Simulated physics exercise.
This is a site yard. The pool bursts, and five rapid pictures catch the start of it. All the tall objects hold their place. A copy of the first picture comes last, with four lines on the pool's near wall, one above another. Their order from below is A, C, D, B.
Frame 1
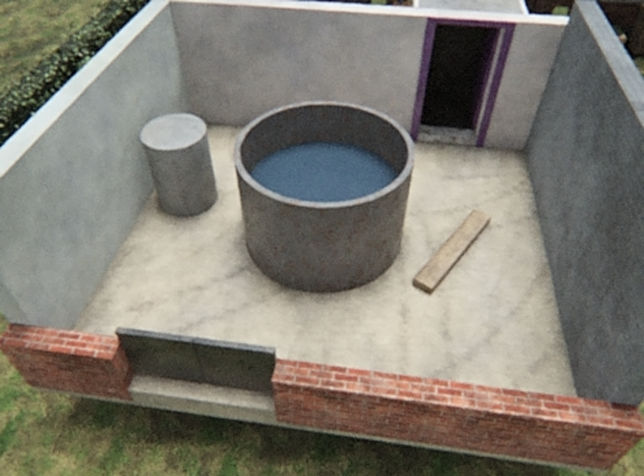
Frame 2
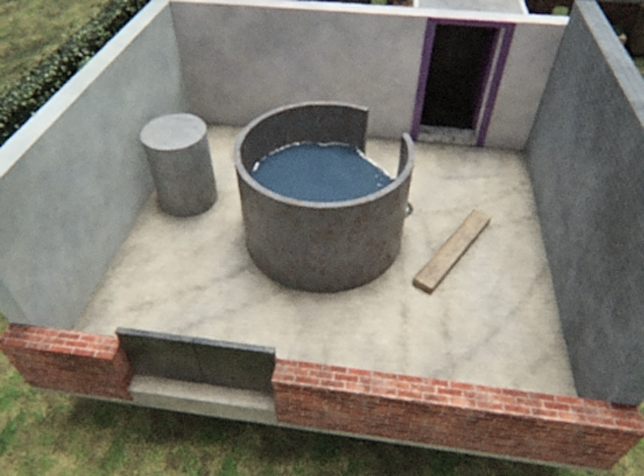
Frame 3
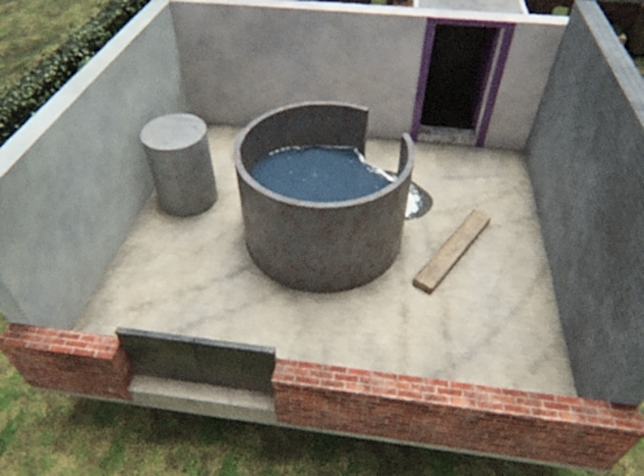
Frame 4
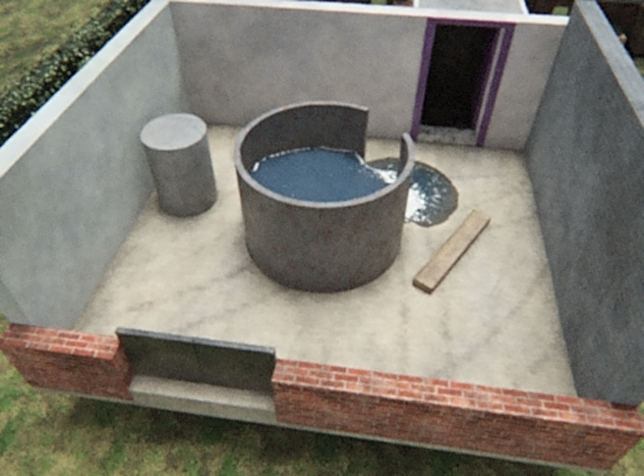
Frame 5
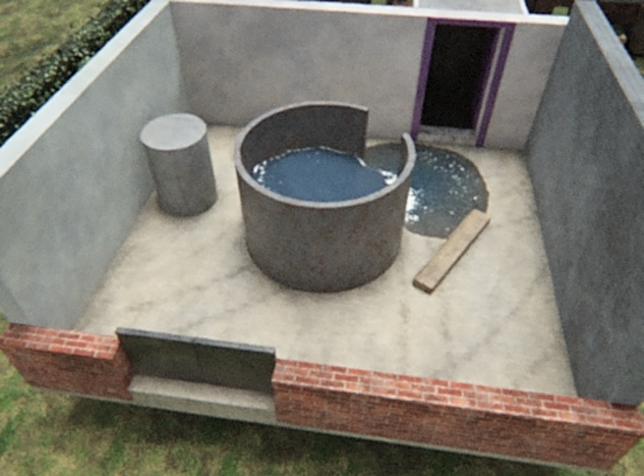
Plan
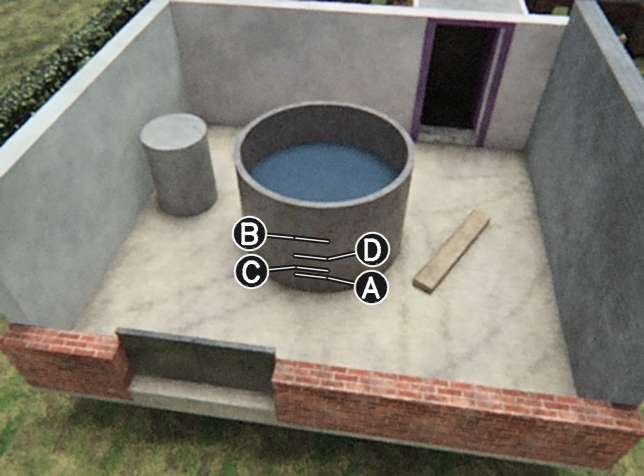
Water pours through a gap in the round grey pool and spreads across the yard floor.
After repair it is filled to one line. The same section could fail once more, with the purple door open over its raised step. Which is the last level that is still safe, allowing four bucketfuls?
Choose C.
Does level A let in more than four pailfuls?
No, that is safe.
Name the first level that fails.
It is D.
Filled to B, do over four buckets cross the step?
Yes, that goes wrong.
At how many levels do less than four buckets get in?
Two.
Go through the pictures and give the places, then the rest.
In the first picture, water in the pool at rest, its middle at (324, 185); foot of the purple doorway at (446, 143); shut gate at (197, 345).
In the second picture, water covers 1 % of the ground, its front hidden from here.
In the third picture, front seen at (425, 205), 3 % of the ground wet.
In the fourth picture, front seen at (434, 172), 7 % of the ground wet.
In the fifth picture, front seen at (458, 156), 13 % of the ground wet.
On the marked copy, A at (311, 276); B at (310, 239); C at (311, 268); D at (311, 257); from the bottom up A, C, D, B.
If A is chosen, nothing gets over.
If B is chosen, dozens of bucketfuls pour in.
If C is chosen, a splash gets over, under a bucket.
If D is chosen, about 10 bucketfuls get in.
